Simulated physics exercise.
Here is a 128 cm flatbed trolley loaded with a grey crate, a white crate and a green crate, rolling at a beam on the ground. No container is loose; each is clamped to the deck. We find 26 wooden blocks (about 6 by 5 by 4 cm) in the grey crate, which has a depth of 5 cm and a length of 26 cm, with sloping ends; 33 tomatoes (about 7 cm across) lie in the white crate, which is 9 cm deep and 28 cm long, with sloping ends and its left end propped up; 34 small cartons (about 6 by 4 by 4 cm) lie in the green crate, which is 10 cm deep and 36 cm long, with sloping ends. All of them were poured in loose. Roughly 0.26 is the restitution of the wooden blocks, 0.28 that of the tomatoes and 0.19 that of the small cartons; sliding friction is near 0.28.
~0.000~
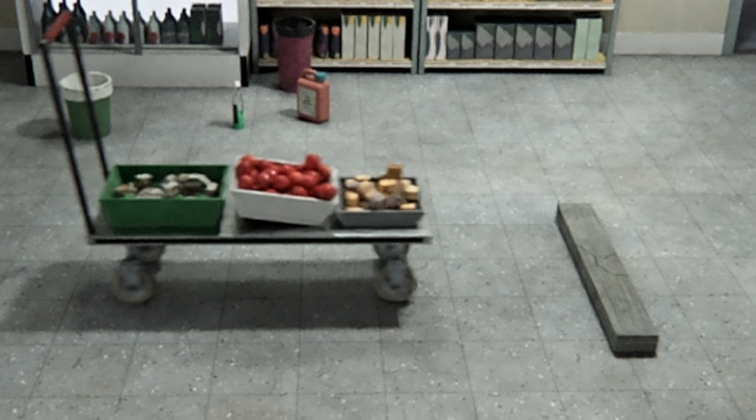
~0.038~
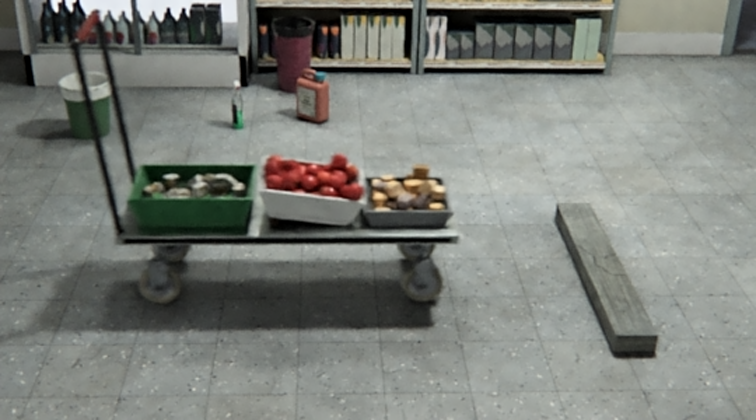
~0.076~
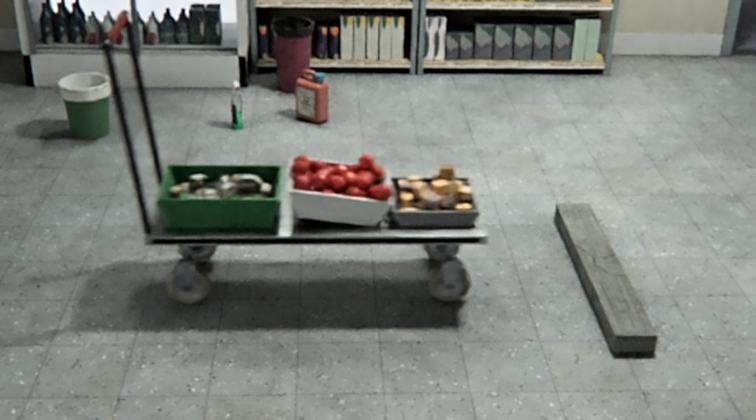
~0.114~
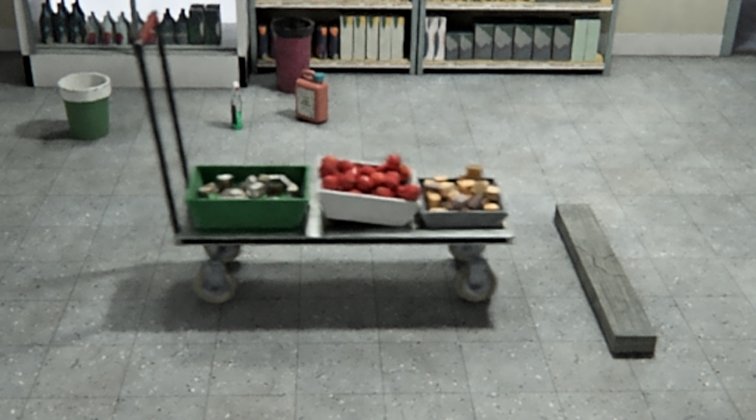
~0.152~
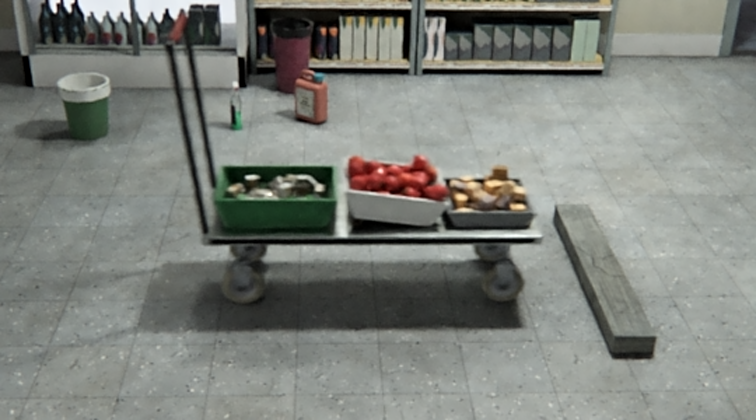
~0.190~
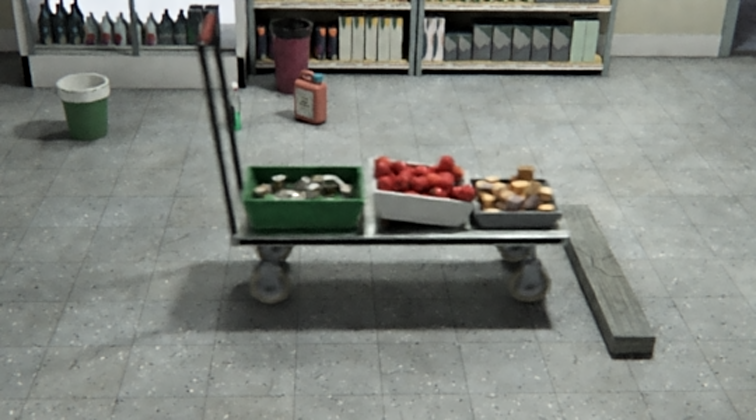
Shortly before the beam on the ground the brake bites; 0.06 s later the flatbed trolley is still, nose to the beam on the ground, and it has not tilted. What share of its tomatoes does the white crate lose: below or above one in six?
Out of the white crate go over a sixth of the tomatoes.
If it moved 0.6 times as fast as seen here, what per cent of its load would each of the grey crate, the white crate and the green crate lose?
In that case the grey crate sheds 10 per cent, the white crate 20 per cent and the green crate 0 per cent.
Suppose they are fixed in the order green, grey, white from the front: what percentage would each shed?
Grey crate 30 %, white crate 50 %, green crate 0 %.
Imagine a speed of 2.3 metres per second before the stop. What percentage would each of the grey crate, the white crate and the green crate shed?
In that case the grey crate sheds 20 per cent of its load, the white crate 40 per cent, and the green crate 0 per cent.
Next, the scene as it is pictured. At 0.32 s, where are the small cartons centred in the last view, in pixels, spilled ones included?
Centre approx. (362, 194).
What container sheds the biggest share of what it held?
That would be the white crate.
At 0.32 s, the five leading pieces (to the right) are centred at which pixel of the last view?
The five leading pieces sit around (600, 182) in the last view.
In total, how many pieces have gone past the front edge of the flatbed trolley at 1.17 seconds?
Count: Approx. 16.
After 0.22 s, it begins to slow.
After 0.32 s, 3 of 26 out of the grey crate, 4 of 33 out of the white crate and 0 of 34 out of the green crate.
After 0.44 s, 5 of 26 out of the grey crate, 12 of 33 out of the white crate and 1 of 34 out of the green crate.
After 0.67 s, 9 of 26 out of the grey crate, 15 of 33 out of the white crate and 1 of 34 out of the green crate.
Outcome (at 1.17 s), 9 of 26 out of the grey crate, 15 of 33 out of the white crate and 1 of 34 out of the green crate. Asked share, 15 of 33, 45 per cent.
